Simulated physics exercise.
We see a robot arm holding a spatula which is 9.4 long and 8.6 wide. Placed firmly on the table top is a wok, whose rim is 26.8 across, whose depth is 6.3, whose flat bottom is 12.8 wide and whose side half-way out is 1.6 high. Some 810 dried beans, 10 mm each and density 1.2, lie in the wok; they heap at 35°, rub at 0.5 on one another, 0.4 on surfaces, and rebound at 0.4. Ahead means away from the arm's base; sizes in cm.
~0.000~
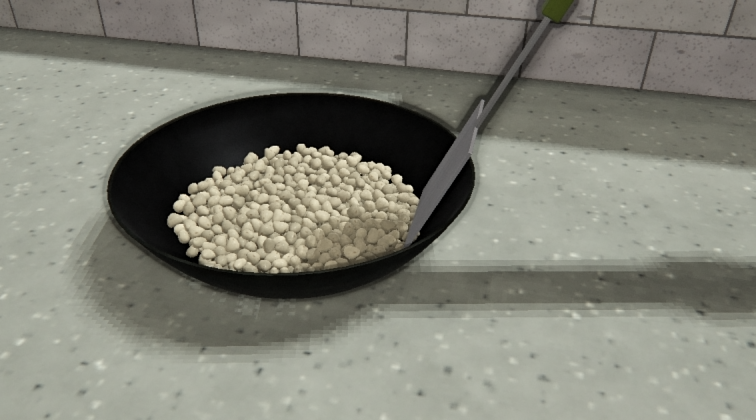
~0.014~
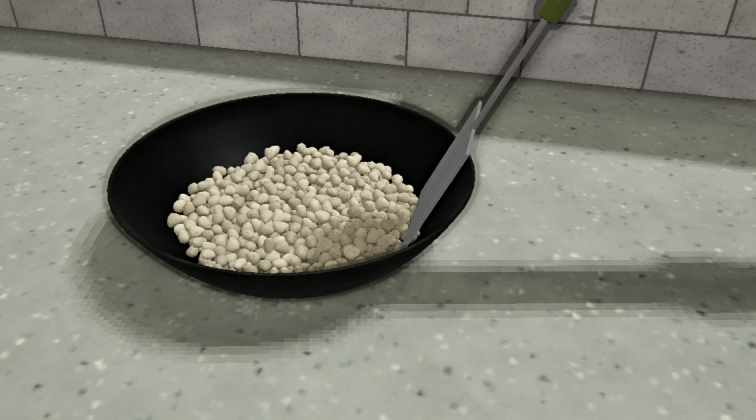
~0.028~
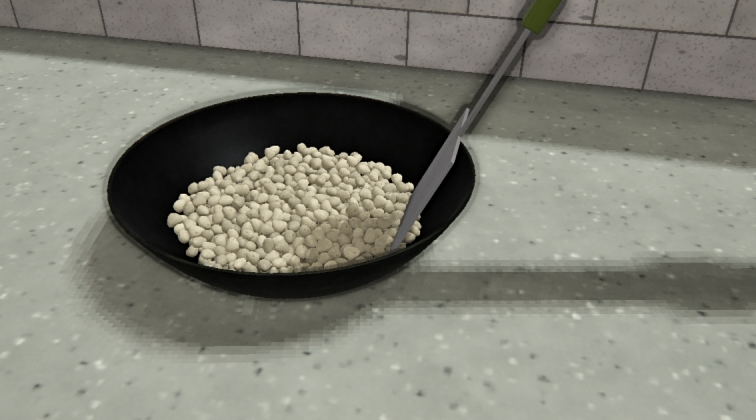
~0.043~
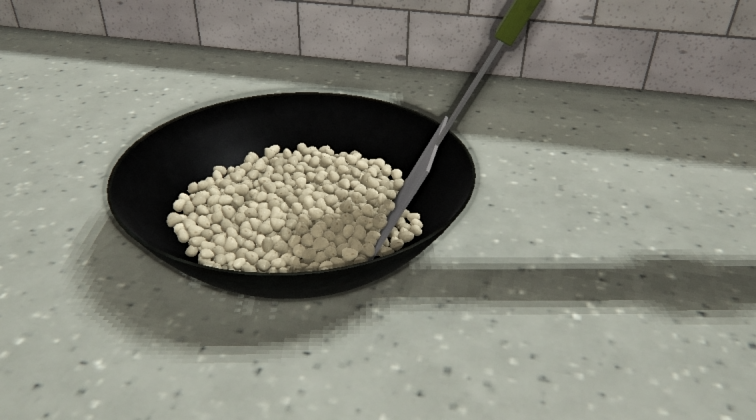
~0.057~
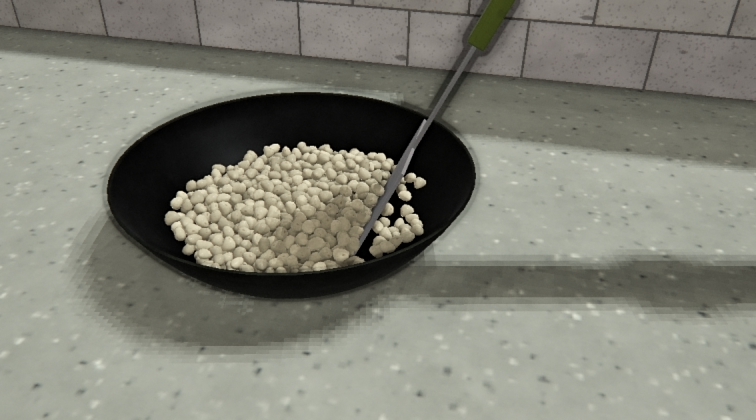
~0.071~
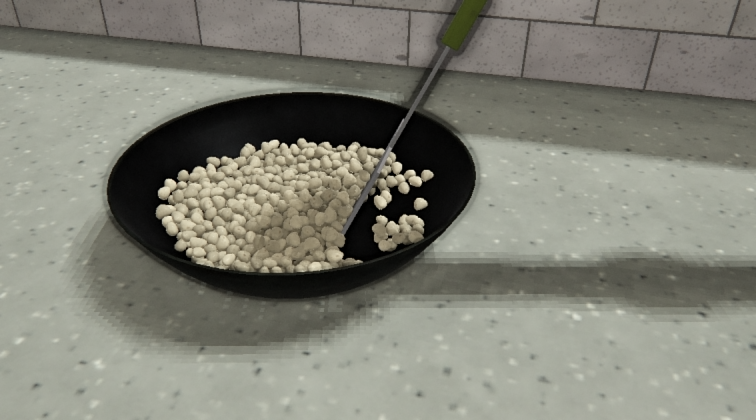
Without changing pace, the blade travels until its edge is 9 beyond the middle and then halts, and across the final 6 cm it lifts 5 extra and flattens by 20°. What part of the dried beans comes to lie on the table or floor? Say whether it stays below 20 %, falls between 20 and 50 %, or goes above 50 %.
It falls between 20 and 50 %.
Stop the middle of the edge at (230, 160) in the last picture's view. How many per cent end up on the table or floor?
Estimate: Approx. 15 %.
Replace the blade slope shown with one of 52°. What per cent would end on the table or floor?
In that case, around 30 percent would end up on the table or floor.
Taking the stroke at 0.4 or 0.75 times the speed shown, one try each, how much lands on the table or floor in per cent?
The two tries give roughly 15 and 25 in a hundred.
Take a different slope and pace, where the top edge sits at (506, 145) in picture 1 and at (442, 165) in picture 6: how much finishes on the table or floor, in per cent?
Close to 20 in a hundred.
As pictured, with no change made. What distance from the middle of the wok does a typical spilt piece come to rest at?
About 34 cm out from the centre.
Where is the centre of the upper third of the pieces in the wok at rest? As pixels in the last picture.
Around (214, 189).
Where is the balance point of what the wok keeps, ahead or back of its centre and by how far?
Ahead, by around 3.5 cm.
After 0.11 s, sloping 65°, highest piece 8 above the table; 813 in the wok.
After 0.14 s, sloping 59°, highest piece 12 above the table; 811 in the wok, 2 on the blade or in flight.
After 0.36 s, sloping 45°, highest piece 20 above the table; 548 in the wok, 79 on the table or floor, 186 on the blade or in flight.
After 1.41 s, sloping 45°, highest piece 7 above the table; 547 in the wok, 266 on the table or floor.
At rest, 547 in the wok, 266 on the table or floor. That is 33 % on the table or floor.
